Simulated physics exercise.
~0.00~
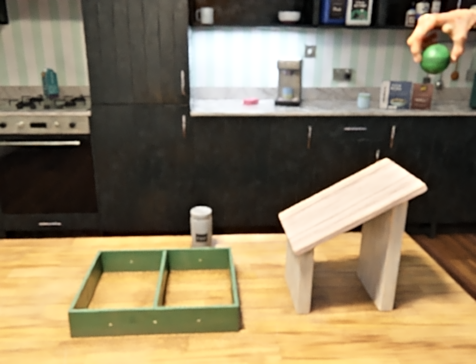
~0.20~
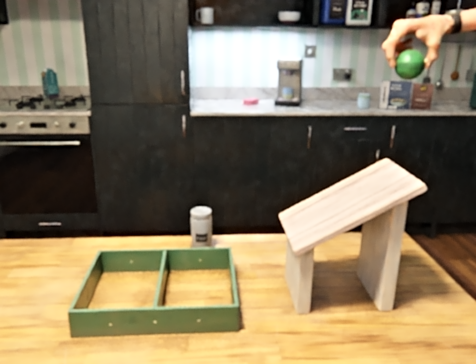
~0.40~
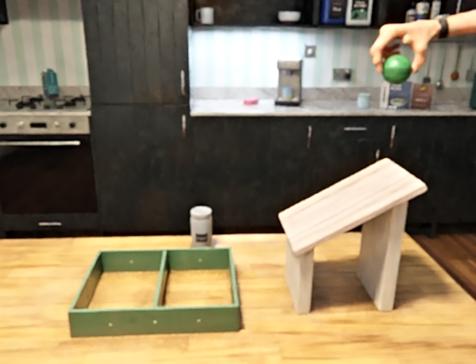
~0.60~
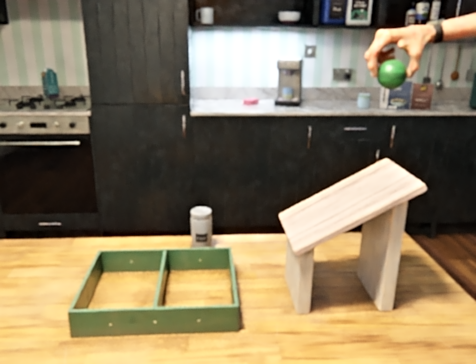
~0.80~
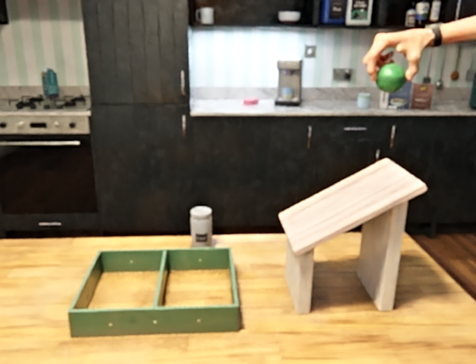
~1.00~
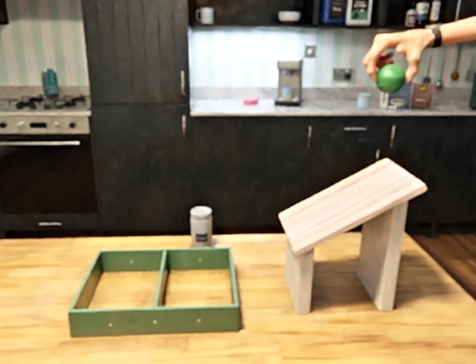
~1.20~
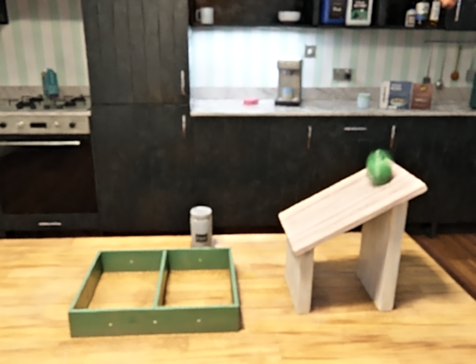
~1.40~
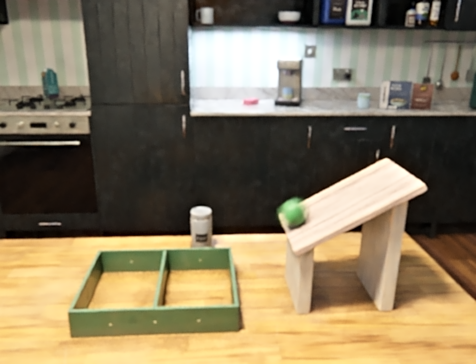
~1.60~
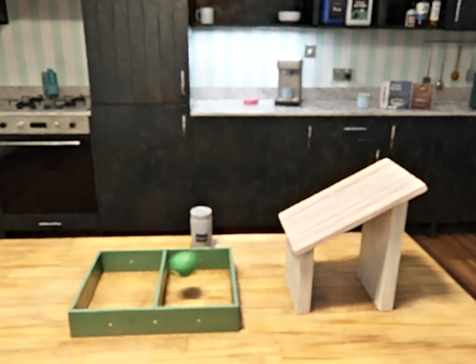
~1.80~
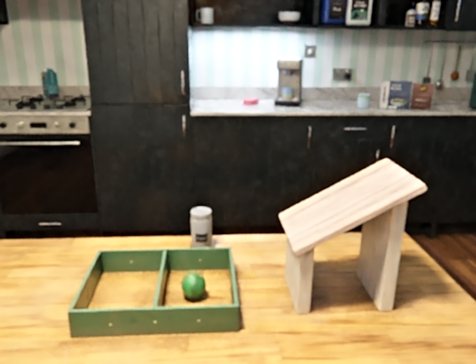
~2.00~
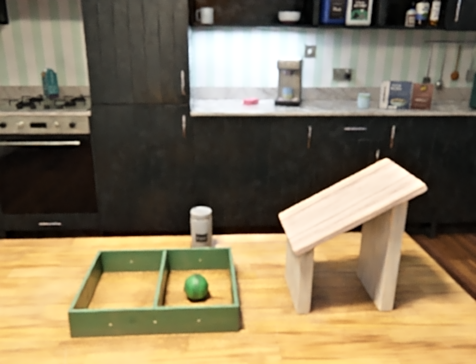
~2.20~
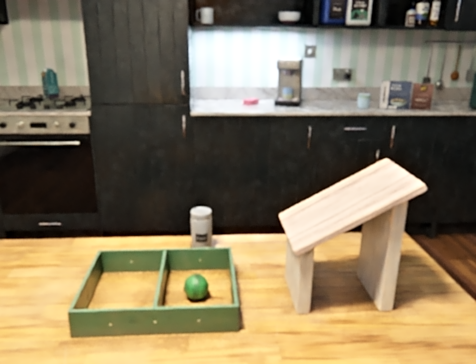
A hand held a green ball above a sloping wooden ramp and let it go, and the ball rolled down to the left, flew off the low end and landed in the nearer, right-hand bay of the green tray, where it settled.
